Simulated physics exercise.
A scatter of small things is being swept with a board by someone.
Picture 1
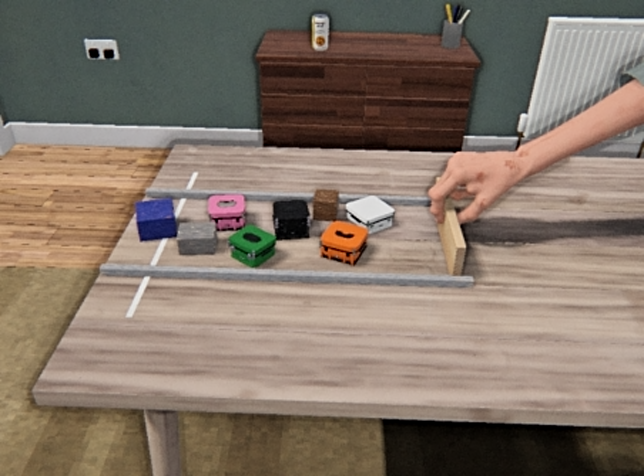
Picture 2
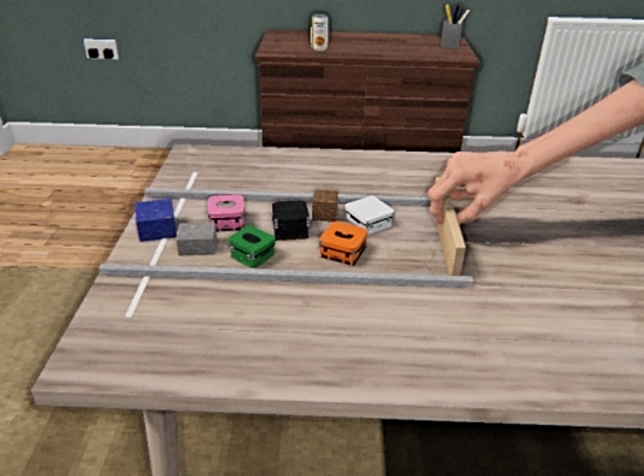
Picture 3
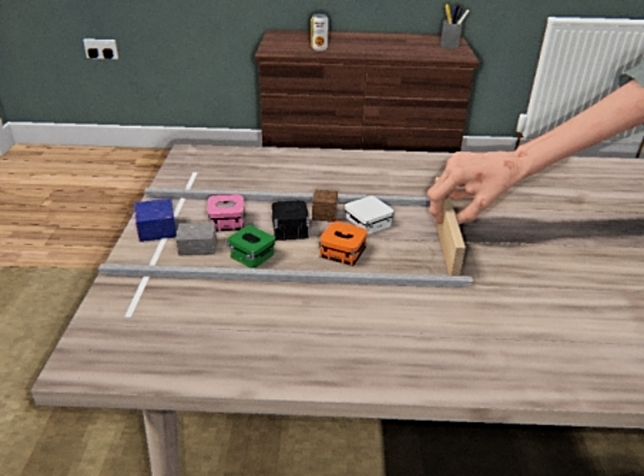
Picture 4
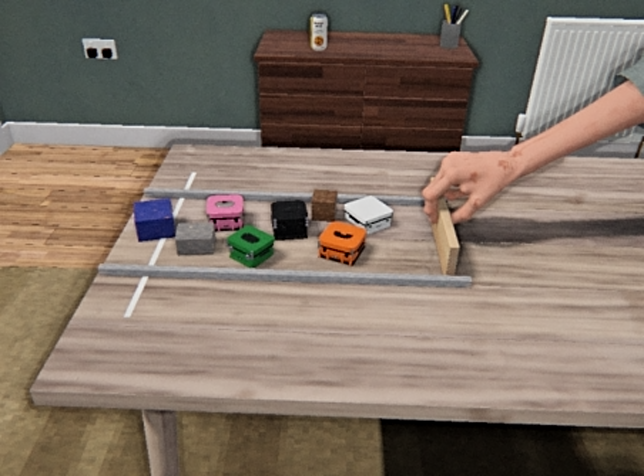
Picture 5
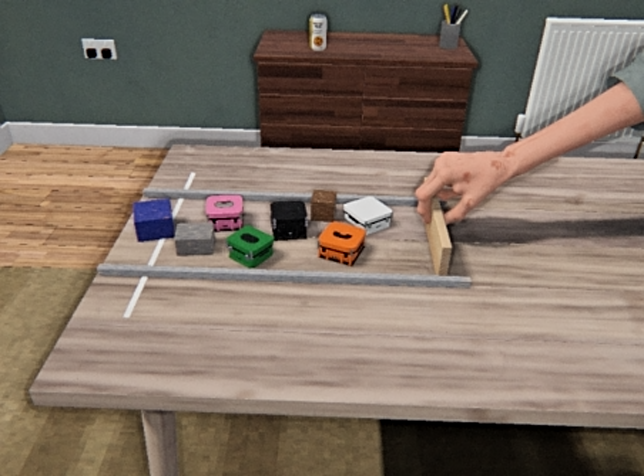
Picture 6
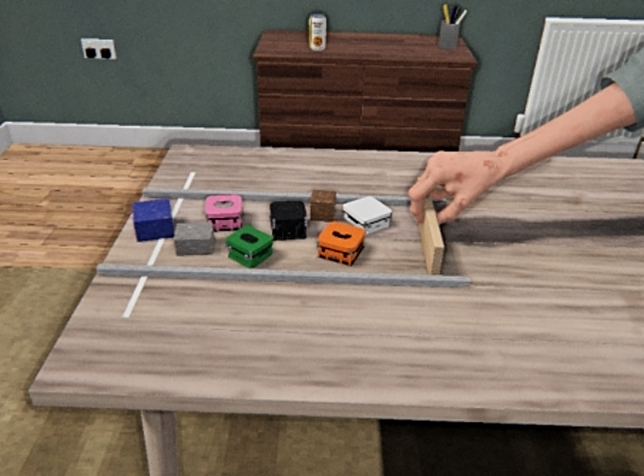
On a wooden tabletop, a hand slides a board slightly left between two rails, while the scattered small blocks and cases stay still.
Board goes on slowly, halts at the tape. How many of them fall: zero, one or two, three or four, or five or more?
Five or more.
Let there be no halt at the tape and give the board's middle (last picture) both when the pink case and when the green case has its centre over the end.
(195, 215) and (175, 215), roughly.
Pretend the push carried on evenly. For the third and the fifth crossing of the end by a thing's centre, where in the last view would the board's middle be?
At roughly (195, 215), then roughly (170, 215).
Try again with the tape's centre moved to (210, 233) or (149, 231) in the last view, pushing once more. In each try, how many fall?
Try 1: 1; try 2: 6.
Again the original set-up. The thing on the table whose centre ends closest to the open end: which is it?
The black case finishes closest.
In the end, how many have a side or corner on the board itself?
That number would be 2.
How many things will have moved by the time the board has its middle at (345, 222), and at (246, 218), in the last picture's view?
Tally: 3; 8.
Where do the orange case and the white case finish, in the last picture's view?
The one named first is at (138, 241), the next at (159, 203).
A little later, none off yet; blue block at rest near (153, 220); grey block at rest near (195, 239); pink case at rest near (224, 213).
Next, none off yet; blue block shifted a little near (141, 218); grey block shifted about its own width near (160, 236); pink case shifted about its own width near (181, 209).
When it is over, the number that fall off is five or more; down, brown block, green case, pink case, grey block and blue block.
